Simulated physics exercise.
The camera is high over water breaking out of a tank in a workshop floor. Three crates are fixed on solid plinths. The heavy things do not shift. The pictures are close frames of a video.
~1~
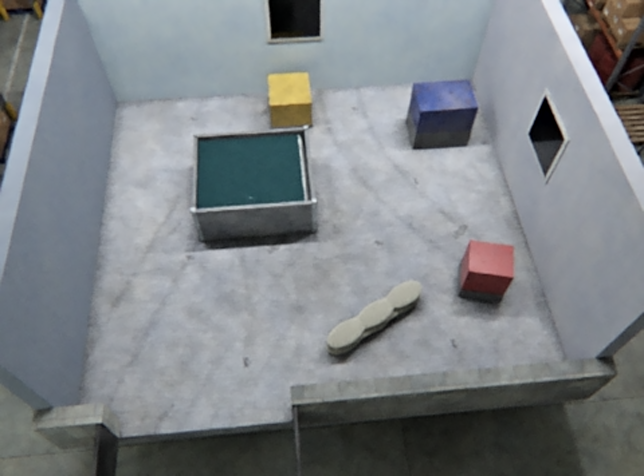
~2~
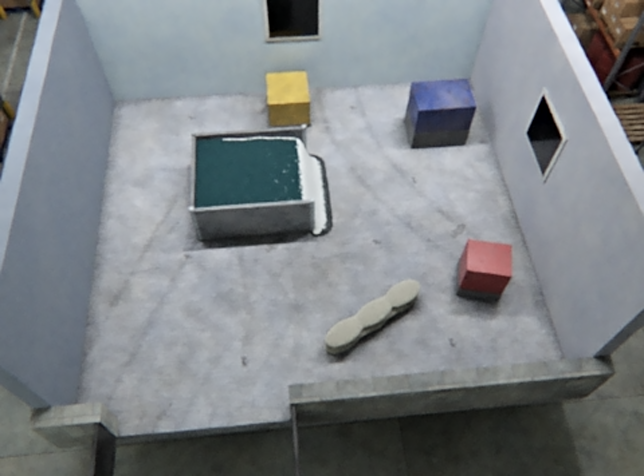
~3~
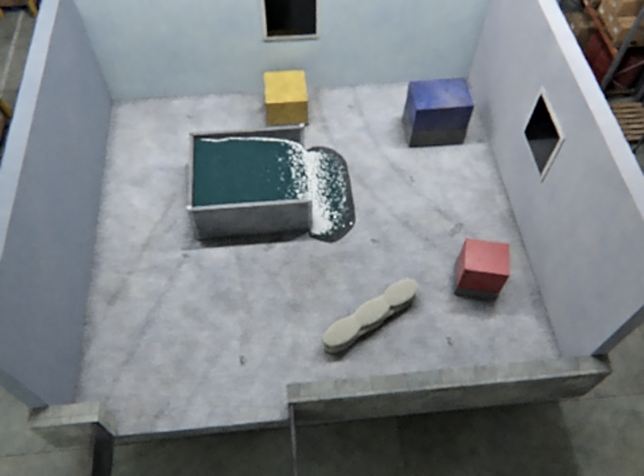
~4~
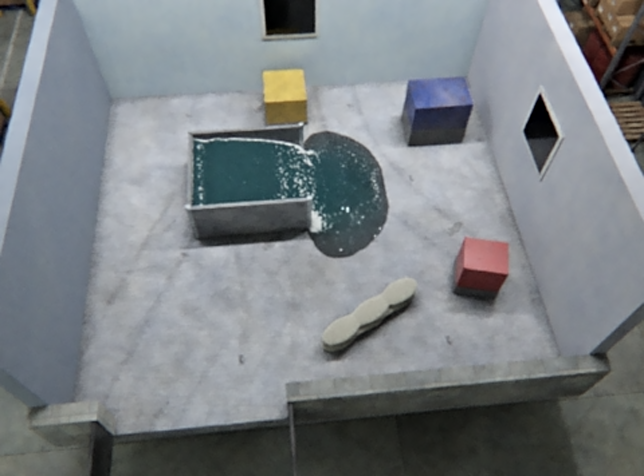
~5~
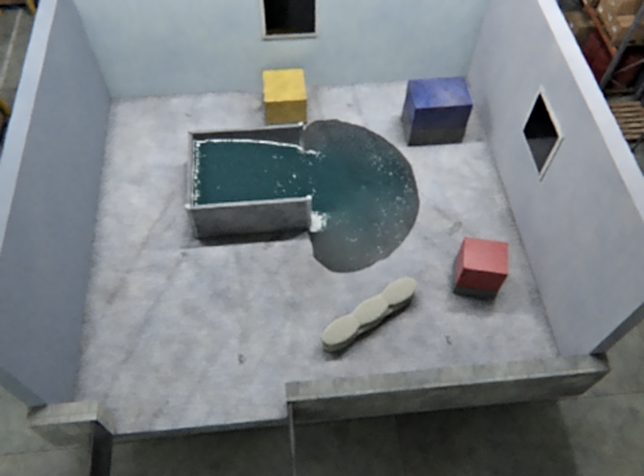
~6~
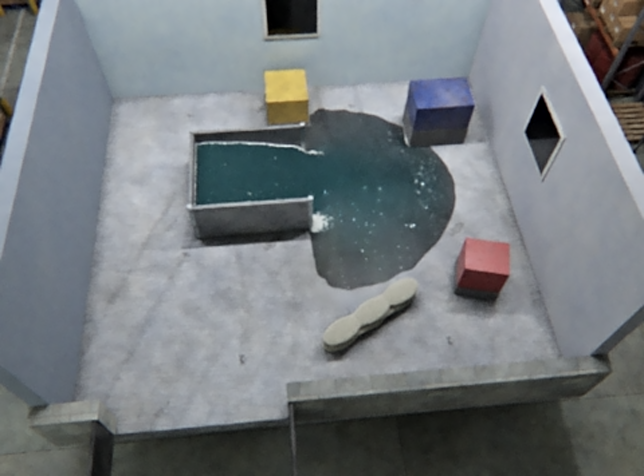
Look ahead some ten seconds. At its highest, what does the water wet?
In the end: The blue crate stays dry; the red crate gets wet; the yellow crate gets wet.
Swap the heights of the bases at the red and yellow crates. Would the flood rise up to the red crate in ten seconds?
One by one: Red crate is topped.
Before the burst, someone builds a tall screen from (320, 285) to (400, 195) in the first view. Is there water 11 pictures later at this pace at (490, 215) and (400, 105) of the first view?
In turn: Under water, under water.
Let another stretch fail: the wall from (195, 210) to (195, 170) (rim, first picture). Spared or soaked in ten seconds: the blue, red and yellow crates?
My reading: Blue crate remains dry, red crate keeps dry, yellow crate is topped.
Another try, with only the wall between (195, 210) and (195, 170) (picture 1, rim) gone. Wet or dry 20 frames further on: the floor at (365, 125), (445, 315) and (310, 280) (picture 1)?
In turn: No water, no water, dry.
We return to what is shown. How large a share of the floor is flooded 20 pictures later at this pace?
Some 45 per cent.
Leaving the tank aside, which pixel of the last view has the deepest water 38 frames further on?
Near (366, 393).
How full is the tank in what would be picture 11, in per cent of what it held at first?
I make it 42 per cent.
A moment on, water covers 30 % of the floor; the blue crate water round its plinth, the red crate water round its plinth, the yellow crate water round its plinth.
Next, water covers 40 % of the floor; the blue crate water round its plinth, the red crate water round its plinth, the yellow crate water round its plinth.
Then, water covers 45 % of the floor; the blue crate water round its plinth, the red crate water round its plinth, the yellow crate water round its plinth.
Later, water covers 70 % of the floor; the blue crate water round its plinth, the red crate water round its plinth, the yellow crate water round its plinth.
In the end, water covers 95 % of the floor; the blue crate stayed above the water, the red crate was topped, the yellow crate was topped.
